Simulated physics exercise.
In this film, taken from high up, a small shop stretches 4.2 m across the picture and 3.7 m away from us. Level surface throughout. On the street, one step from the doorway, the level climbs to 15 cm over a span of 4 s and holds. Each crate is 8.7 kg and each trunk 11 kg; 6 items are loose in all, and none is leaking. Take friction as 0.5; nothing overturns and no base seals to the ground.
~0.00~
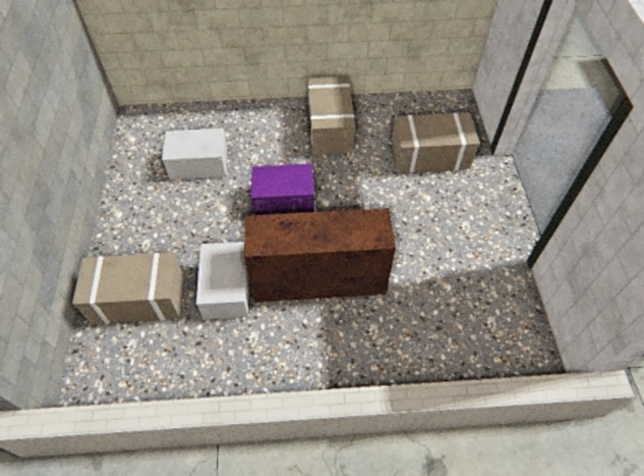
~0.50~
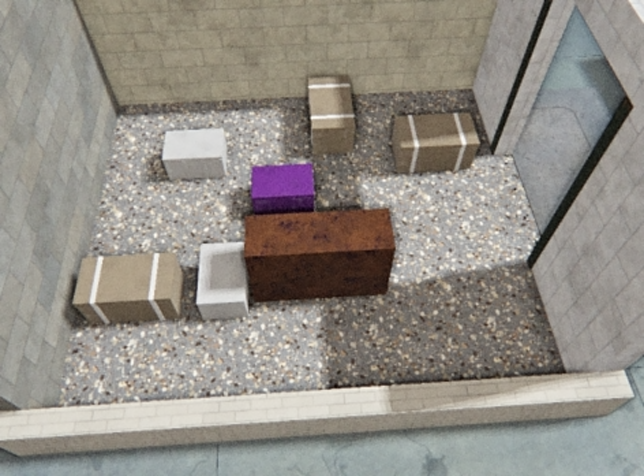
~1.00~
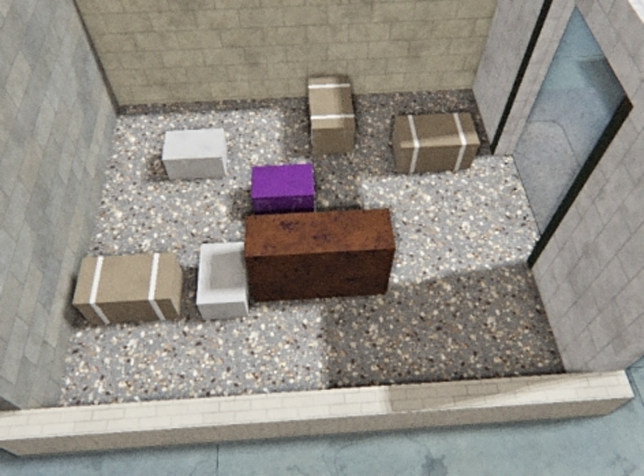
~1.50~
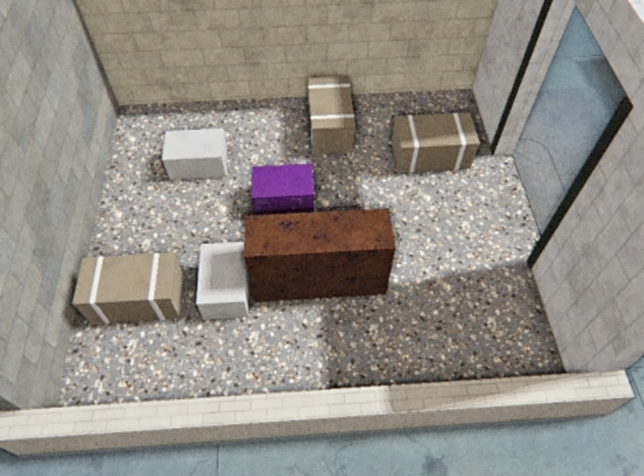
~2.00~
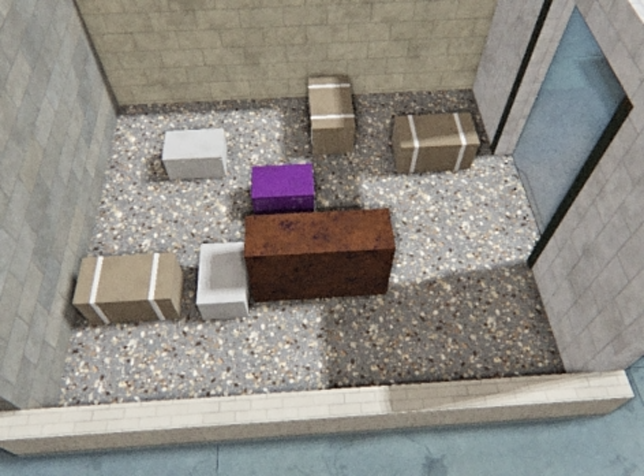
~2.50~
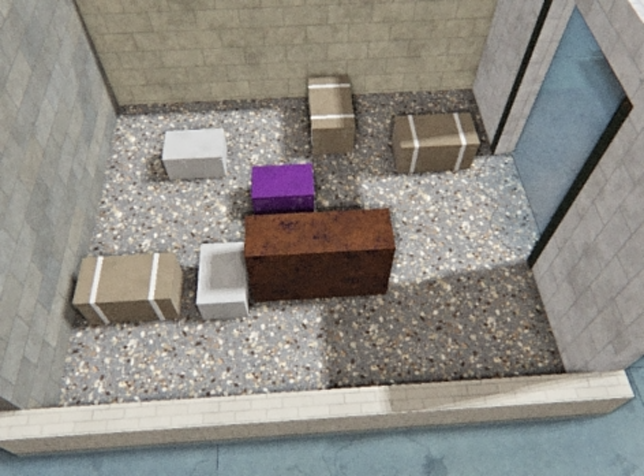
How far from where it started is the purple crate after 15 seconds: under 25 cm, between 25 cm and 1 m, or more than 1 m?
It is more than 1 m away.
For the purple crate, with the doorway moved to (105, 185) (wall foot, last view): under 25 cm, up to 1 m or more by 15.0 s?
By then the purple crate has been carried a long way.
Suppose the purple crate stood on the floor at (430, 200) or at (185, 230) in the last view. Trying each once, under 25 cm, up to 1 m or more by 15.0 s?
Respectively, it ends up distant and ends up distant.
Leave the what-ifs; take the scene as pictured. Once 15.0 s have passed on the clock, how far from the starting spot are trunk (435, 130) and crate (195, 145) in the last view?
Shifts: 40 cm / 80 cm.
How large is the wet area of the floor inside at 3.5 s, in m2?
The covered patch comes to about 1.5 m2.
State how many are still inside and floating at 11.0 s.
Just then, the number is 5.
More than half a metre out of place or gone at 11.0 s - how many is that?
The number by then is 4.
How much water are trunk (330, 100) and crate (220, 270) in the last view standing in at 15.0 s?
Depth approx. 11 cm / 9 cm.
After 3.5 s the purple crate is near (282, 180), 0.0 m from its start, aground; 0 afloat.
After 6.8 s the purple crate is near (197, 179), 0.8 m from its start, afloat; 1 afloat.
After 11.0 s the purple crate is near (132, 176), 1.5 m from its start, afloat; 5 afloat.
After 15.0 s the purple crate is near (103, 282), 1.9 m from its start, afloat; 6 afloat.
